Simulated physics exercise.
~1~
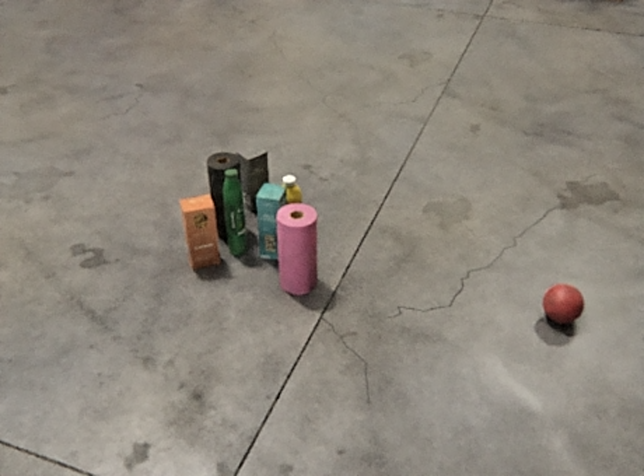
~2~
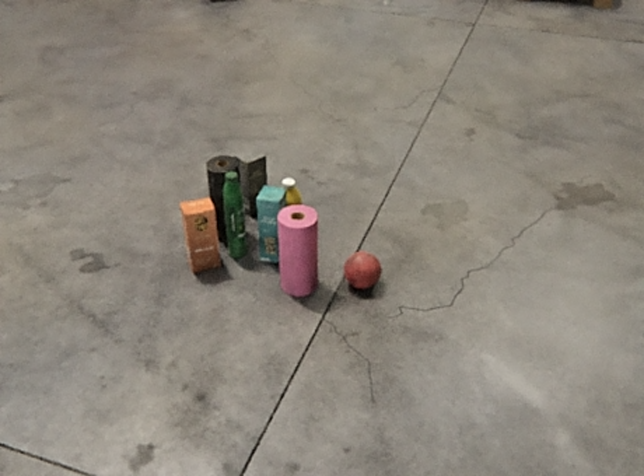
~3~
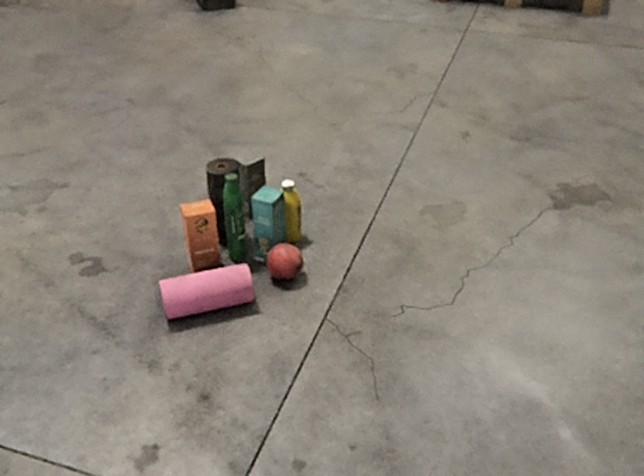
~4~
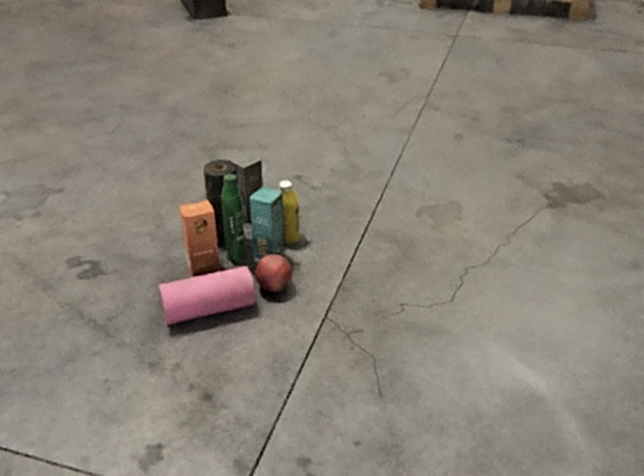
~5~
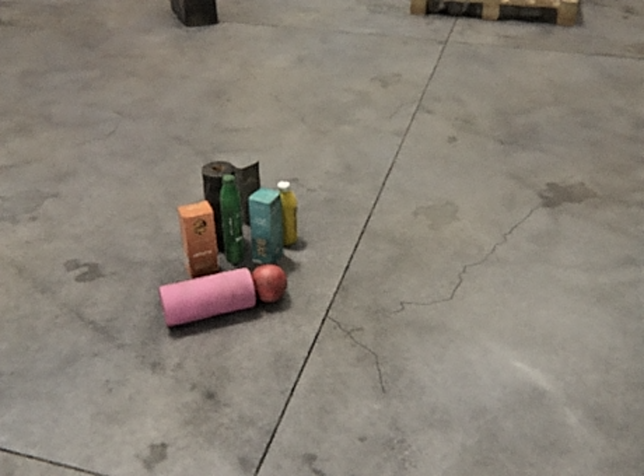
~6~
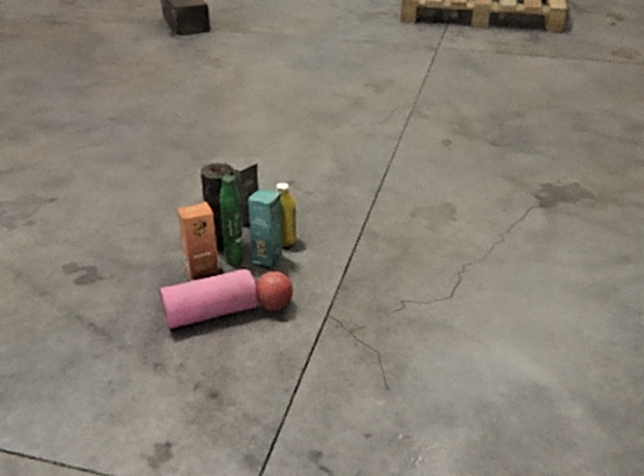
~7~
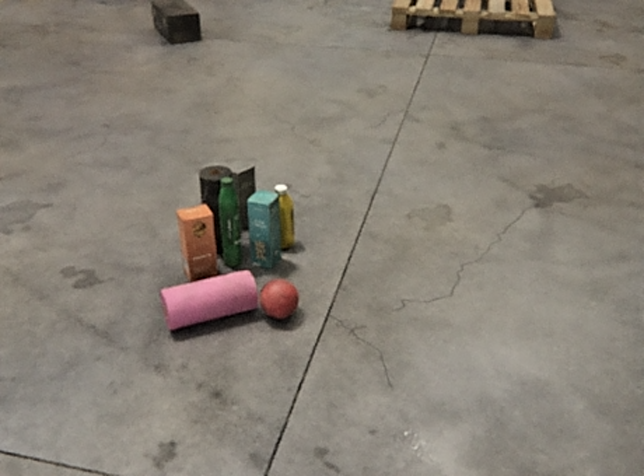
A red ball rolls leftward across a grey concrete floor toward a tight cluster of upright things, among them an orange carton, a green bottle, a turquoise carton, a yellow bottle and a black roll. It reaches the pink roll standing at the front, and the pink roll topples onto its side to the left. The ball carries on a little further left, close to the turquoise carton, then curves back toward the viewer. Finally it drifts slightly right and stops beside the end of the fallen pink roll, while everything else remains standing.
